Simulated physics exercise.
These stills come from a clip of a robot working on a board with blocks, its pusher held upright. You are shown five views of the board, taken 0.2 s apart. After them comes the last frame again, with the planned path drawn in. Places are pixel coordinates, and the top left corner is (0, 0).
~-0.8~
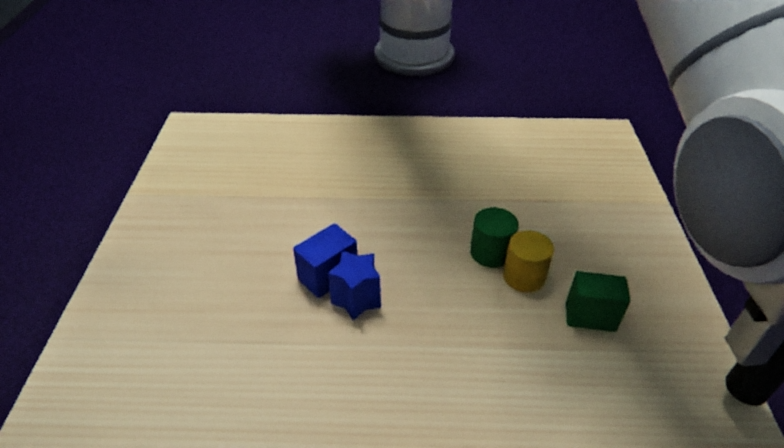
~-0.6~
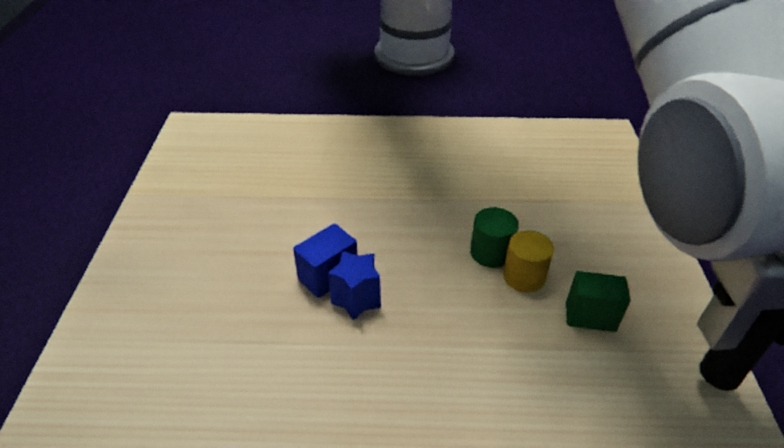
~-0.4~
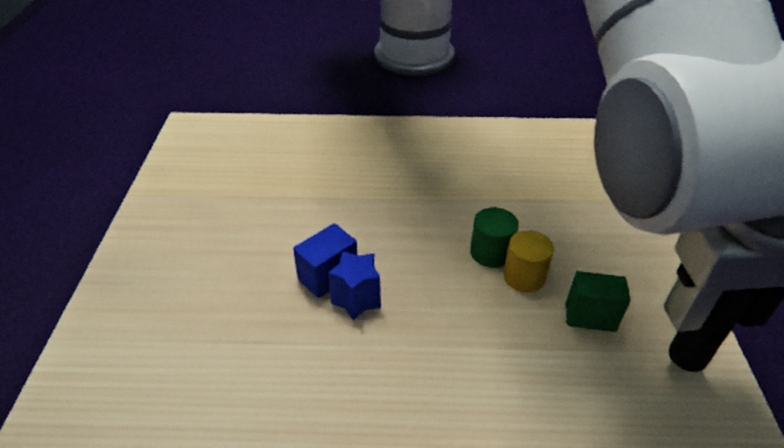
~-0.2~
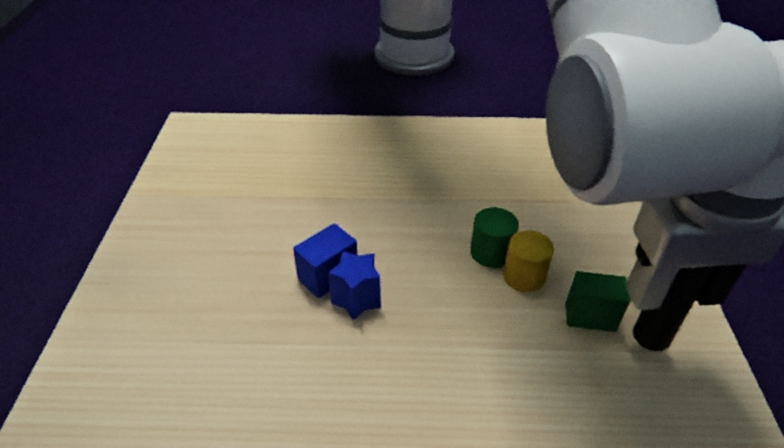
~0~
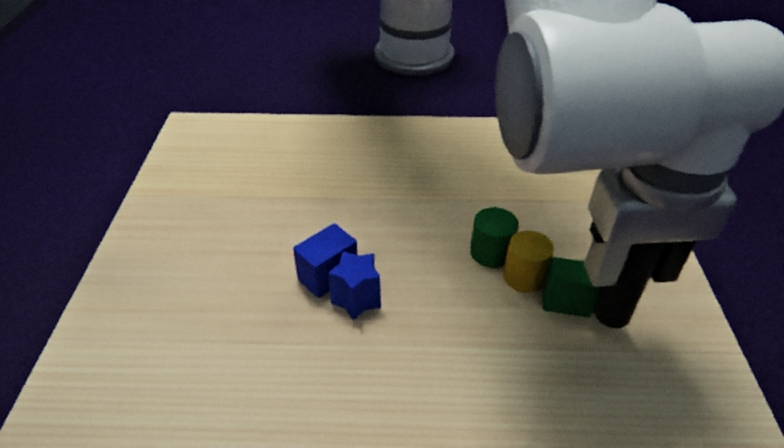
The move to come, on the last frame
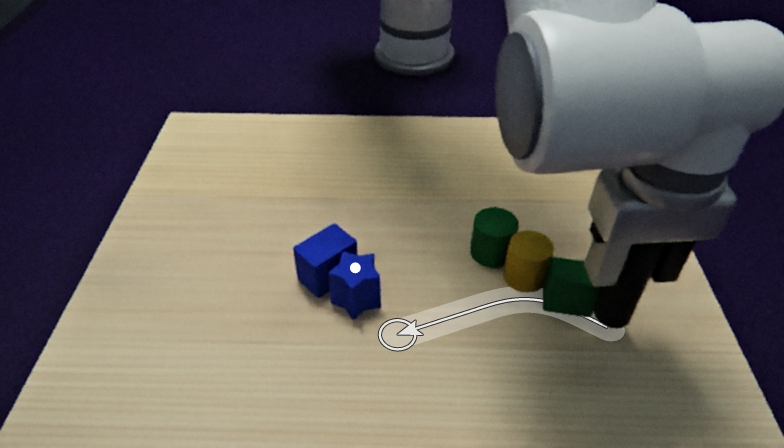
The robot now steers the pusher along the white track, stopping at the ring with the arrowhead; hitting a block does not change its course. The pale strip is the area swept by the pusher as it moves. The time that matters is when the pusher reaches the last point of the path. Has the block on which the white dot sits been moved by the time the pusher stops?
No, I don't think so.
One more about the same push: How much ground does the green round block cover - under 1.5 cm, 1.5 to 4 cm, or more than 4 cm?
Travel: Beyond 4 cm.
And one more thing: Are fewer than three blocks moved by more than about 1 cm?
It seems not.
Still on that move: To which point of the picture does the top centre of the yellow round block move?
I'd say the yellow round block ends with its top centre at (495, 213).
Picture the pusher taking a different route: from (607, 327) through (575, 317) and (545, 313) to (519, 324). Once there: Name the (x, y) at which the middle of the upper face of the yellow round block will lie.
It is going to be at (509, 223).
Path on the board, from (607, 327) via (534, 300) and (466, 312), ending at (398, 334); the dot is on the blue star-shaped block.
The first path, step by step. One third of the way, pusher at (537, 287); green round block at (456, 201); yellow round block at (495, 214); green rectangle at (533, 239), turned 75° clockwise.
Two thirds of the way, pusher at (467, 301); green round block at (455, 201); yellow round block at (495, 213); green rectangle at (532, 238), turned 80° clockwise.
At the end, pusher at (398, 322); blue star-shaped block in place; green round block at (455, 201); yellow round block at (495, 213); green rectangle at (532, 238), turned 80° clockwise.
